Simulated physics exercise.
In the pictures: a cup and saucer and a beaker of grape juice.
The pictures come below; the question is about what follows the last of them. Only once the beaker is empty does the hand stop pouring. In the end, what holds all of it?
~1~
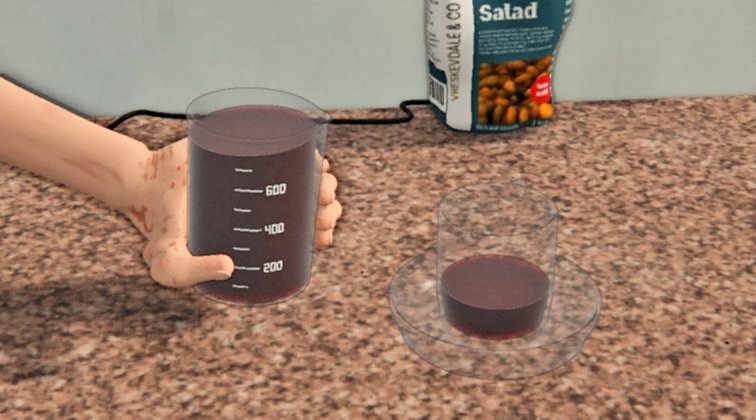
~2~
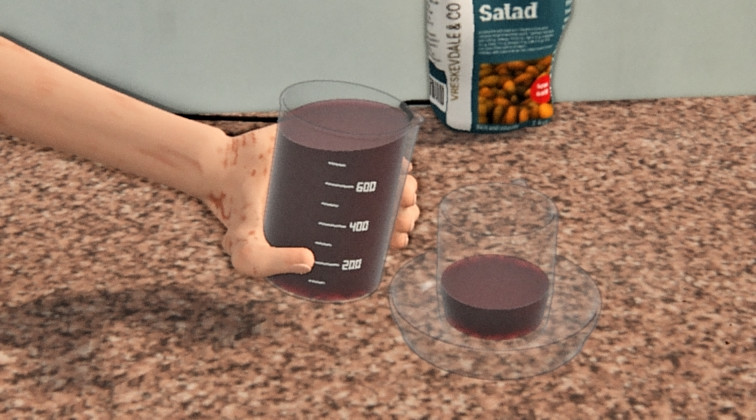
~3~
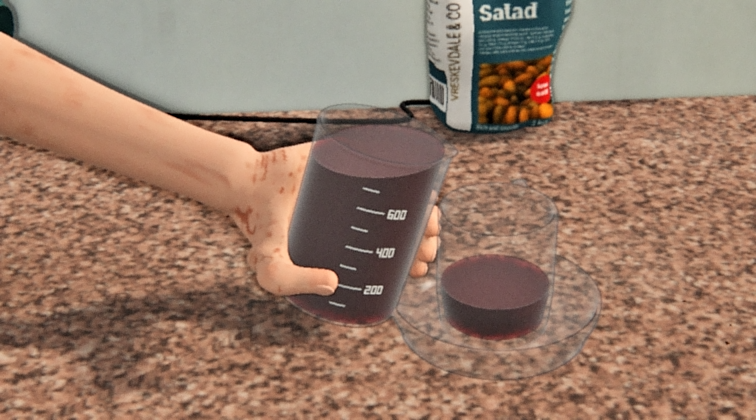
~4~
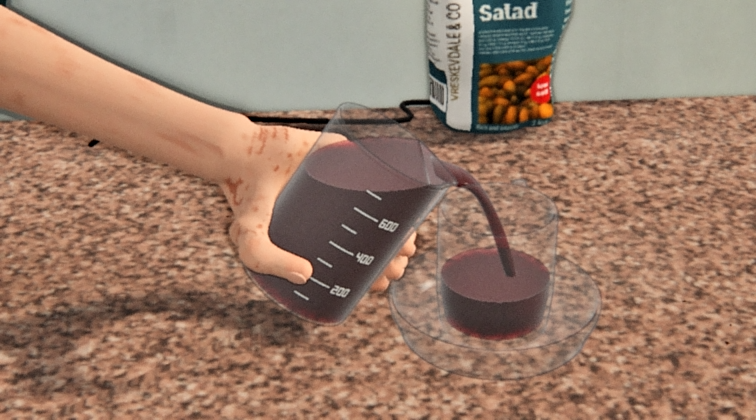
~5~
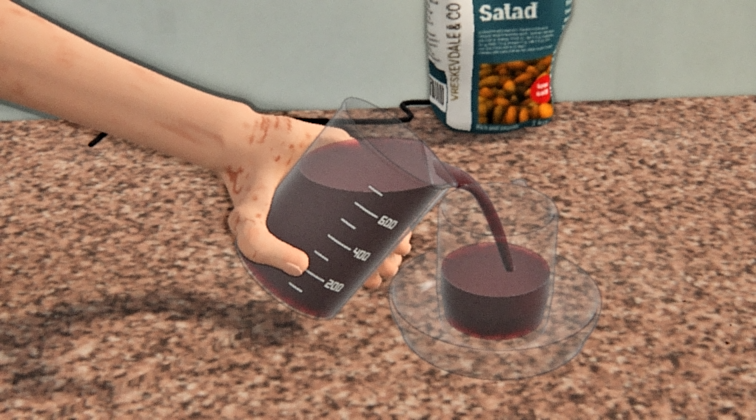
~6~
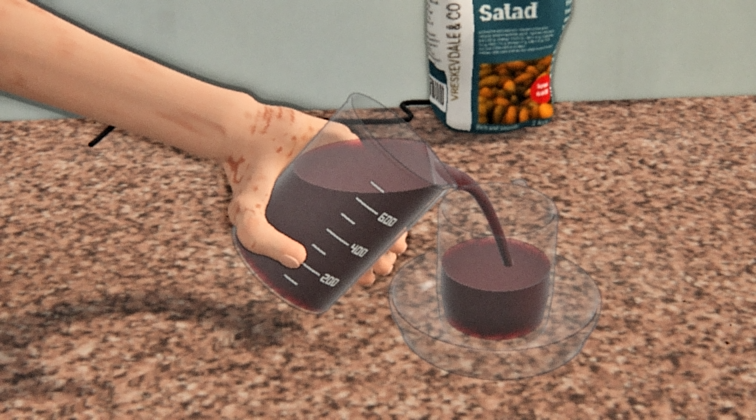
Not even the saucer holds it; it reaches the table.
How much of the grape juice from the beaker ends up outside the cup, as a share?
55 in a hundred, roughly.
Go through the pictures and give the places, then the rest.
In the first picture, the beaker is picked up; beaker (251, 194) nearly full; cup (496, 262) about a third full; saucer (511, 358) dry.
In the second picture, the beaker leans over the cup; beaker nearly full, surface at (344, 125); cup about a third full, surface at (495, 282).
In the third picture, the beaker leans over the cup; beaker (360, 213) nearly full; cup (496, 262) about a third full.
In the fourth picture, the grape juice is flowing; beaker (345, 214) tipped 35° with nearly all of its load; cup about a third full, surface at (495, 276).
In the fifth picture, the grape juice is flowing; beaker (342, 209) tipped 40° with nearly all of its load; cup (496, 262) about half full.
In the sixth picture, the grape juice is flowing; beaker (340, 204) tipped 40° with nearly all of its load; cup about half full, surface at (496, 264); saucer (511, 358) dry.
Next, the cup is full to the brim; the saucer is wet, with room to spare.
After that, the cup is full to the brim; the saucer is nearly full.
Finally, the cup is full to the brim; the saucer is full and running over.
